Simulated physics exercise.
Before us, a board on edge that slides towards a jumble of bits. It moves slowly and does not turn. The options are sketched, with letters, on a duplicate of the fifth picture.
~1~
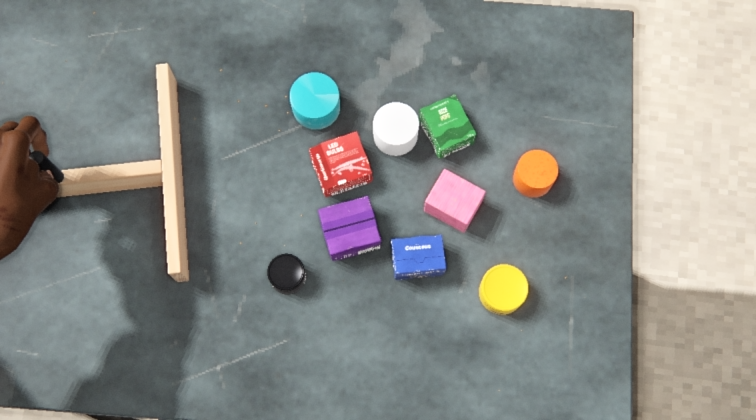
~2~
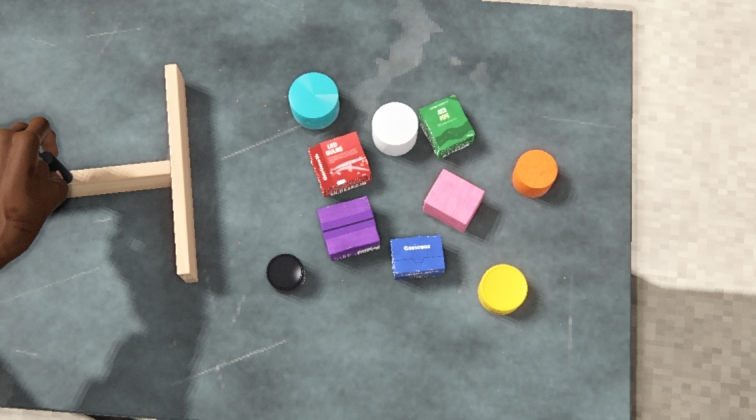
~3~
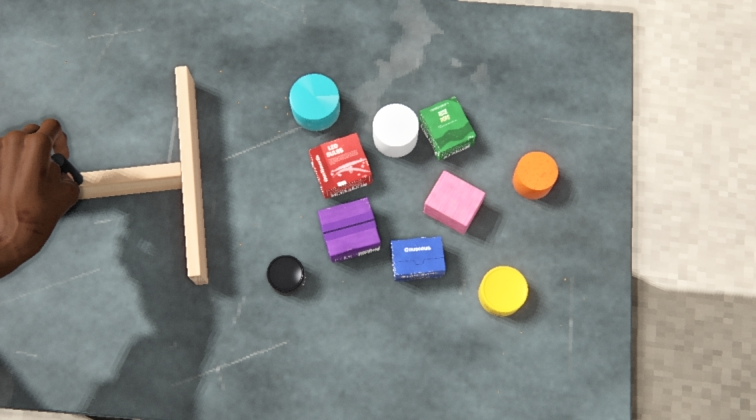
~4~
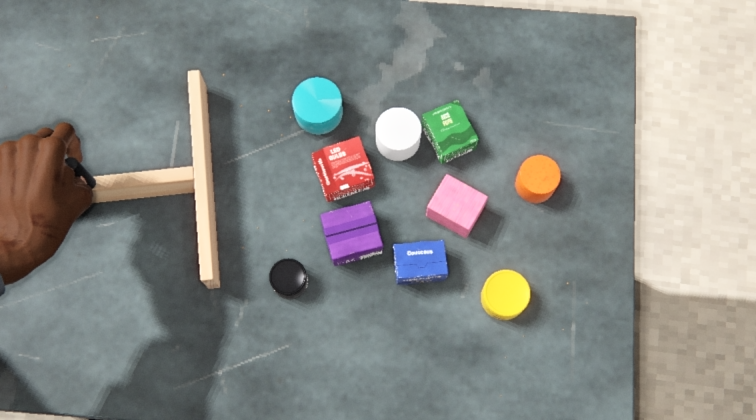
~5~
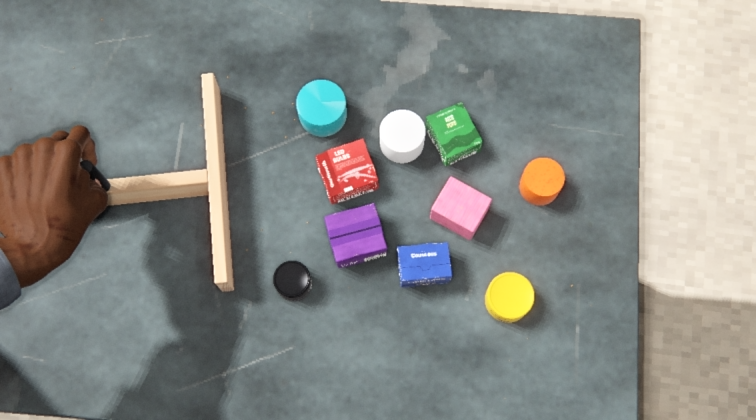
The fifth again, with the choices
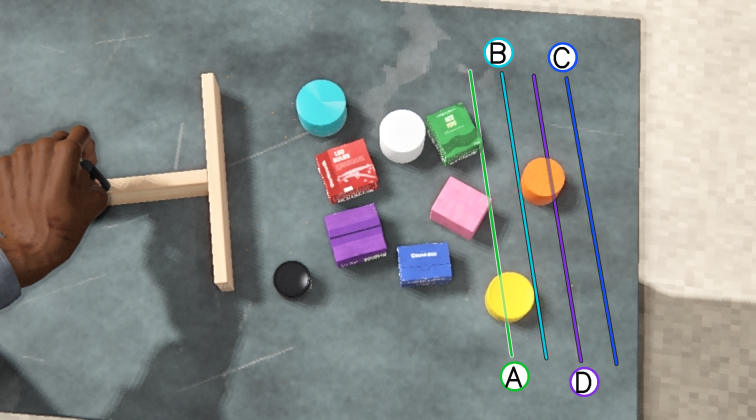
The footage shows a hand at the left sliding a T-shaped wooden pusher, its board on edge, slowly rightward across a dark scratched surface, narrowing the gap to a scattered group of colourful boxes, blocks and round containers.
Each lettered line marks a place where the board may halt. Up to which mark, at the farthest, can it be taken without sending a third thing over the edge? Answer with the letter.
It can go as far as D.
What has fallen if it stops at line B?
The yellow jar.
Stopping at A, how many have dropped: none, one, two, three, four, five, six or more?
In all, none.
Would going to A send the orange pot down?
No.
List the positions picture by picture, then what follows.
Green packet (447, 127); pink block (454, 201); white pot (395, 129), in the first picture.
Board (177, 166); turquoise tin (314, 102), in the second picture.
Board (187, 168); black jar (287, 276), in the third picture.
Board (200, 172); orange pot (537, 180), in the fourth picture.
Board (214, 175); blue packet (424, 265); green packet (454, 134); pink block (460, 209), in the fifth picture.
On the marked copy, A at (490, 208); B at (523, 210); C at (591, 215); D at (556, 213).
Taking D. A third of the way, board (337, 184); turquoise tin (360, 106); black jar (372, 281).
Two thirds of the way, board (460, 194); yellow jar (585, 312); orange pot (556, 174).
When it is over, board (558, 201); yellow jar over the edge; blue packet (638, 294); one fallen.
As for the rest, A is within the limit but short; B is within the limit but short; C drops four.
